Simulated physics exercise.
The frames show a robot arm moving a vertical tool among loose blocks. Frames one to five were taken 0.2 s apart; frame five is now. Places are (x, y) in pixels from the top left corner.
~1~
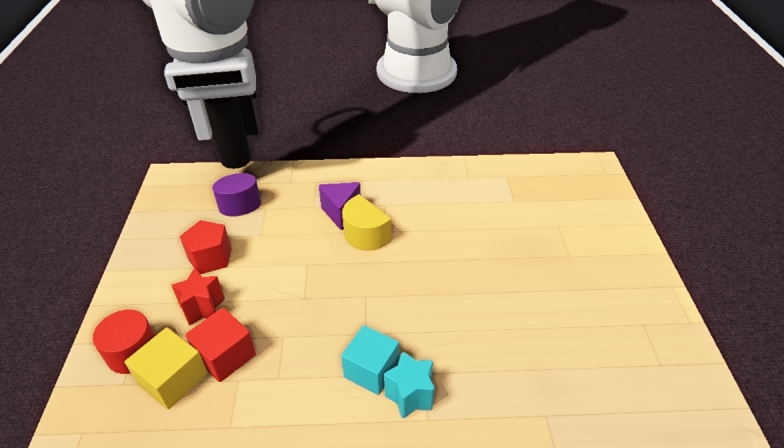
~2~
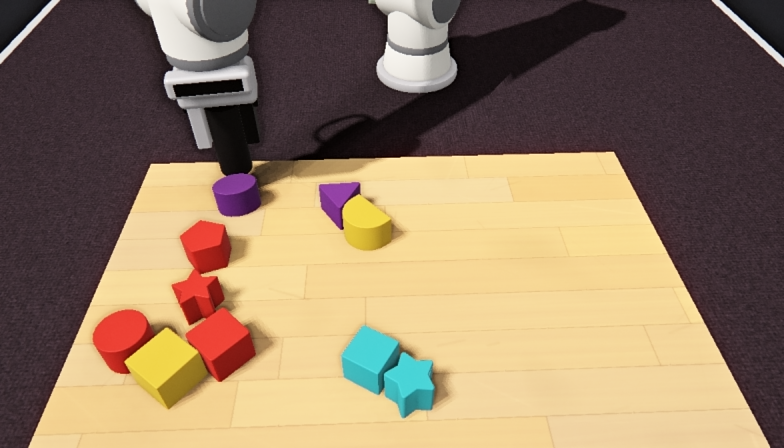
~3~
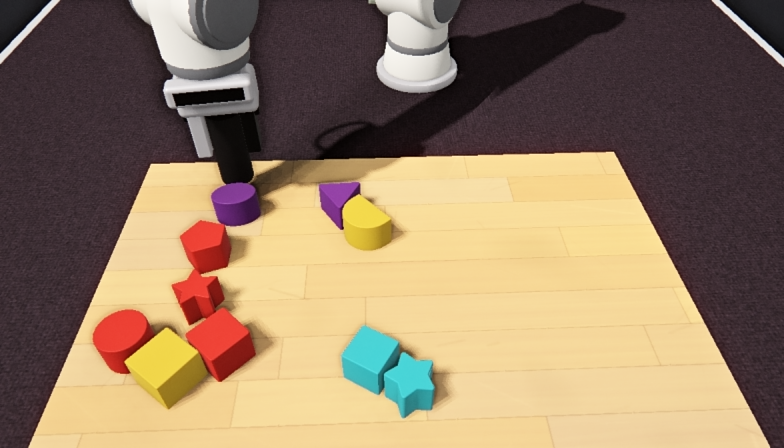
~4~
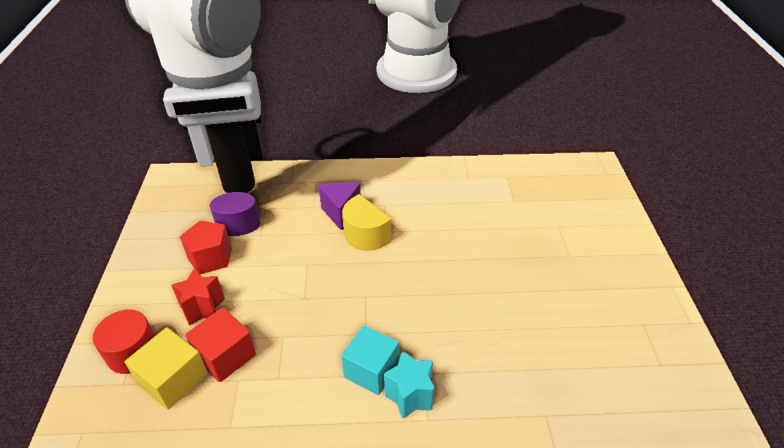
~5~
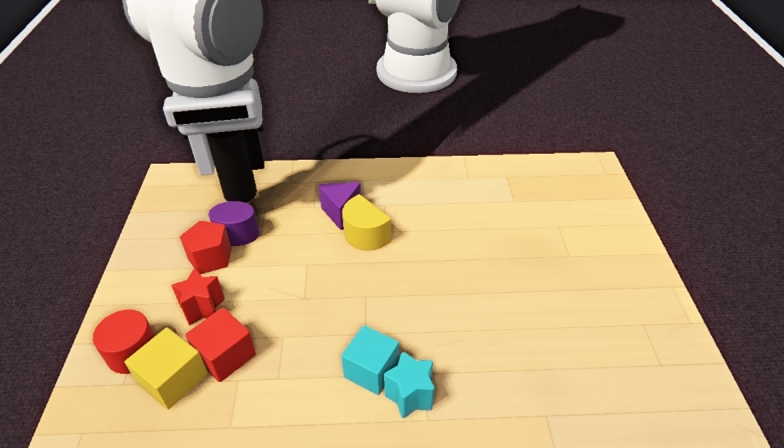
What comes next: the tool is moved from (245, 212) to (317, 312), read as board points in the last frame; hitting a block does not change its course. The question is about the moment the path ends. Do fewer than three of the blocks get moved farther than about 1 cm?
Going by the path, yes.
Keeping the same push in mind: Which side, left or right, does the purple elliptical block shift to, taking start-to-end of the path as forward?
It is displaced to the right.
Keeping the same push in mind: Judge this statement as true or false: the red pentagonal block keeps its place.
The statement is false.
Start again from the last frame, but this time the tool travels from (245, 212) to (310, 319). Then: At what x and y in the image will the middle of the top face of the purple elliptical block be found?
Somewhere near (234, 254).
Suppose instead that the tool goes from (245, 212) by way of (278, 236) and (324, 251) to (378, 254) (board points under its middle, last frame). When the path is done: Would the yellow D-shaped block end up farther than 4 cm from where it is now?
That would be a no.
On the path given first. One third of the way, tool at (263, 225); red pentagonal block at (196, 246), turned 45° clockwise; purple elliptical block at (237, 242), turned 55° clockwise.
Two thirds of the way, tool at (287, 258); red pentagonal block at (196, 246), turned 45° clockwise; purple elliptical block at (237, 249), turned 80° clockwise.
At the end, tool at (314, 295); red pentagonal block at (196, 246), turned 45° clockwise; purple elliptical block at (237, 249), turned 80° clockwise; turquoise square block still.
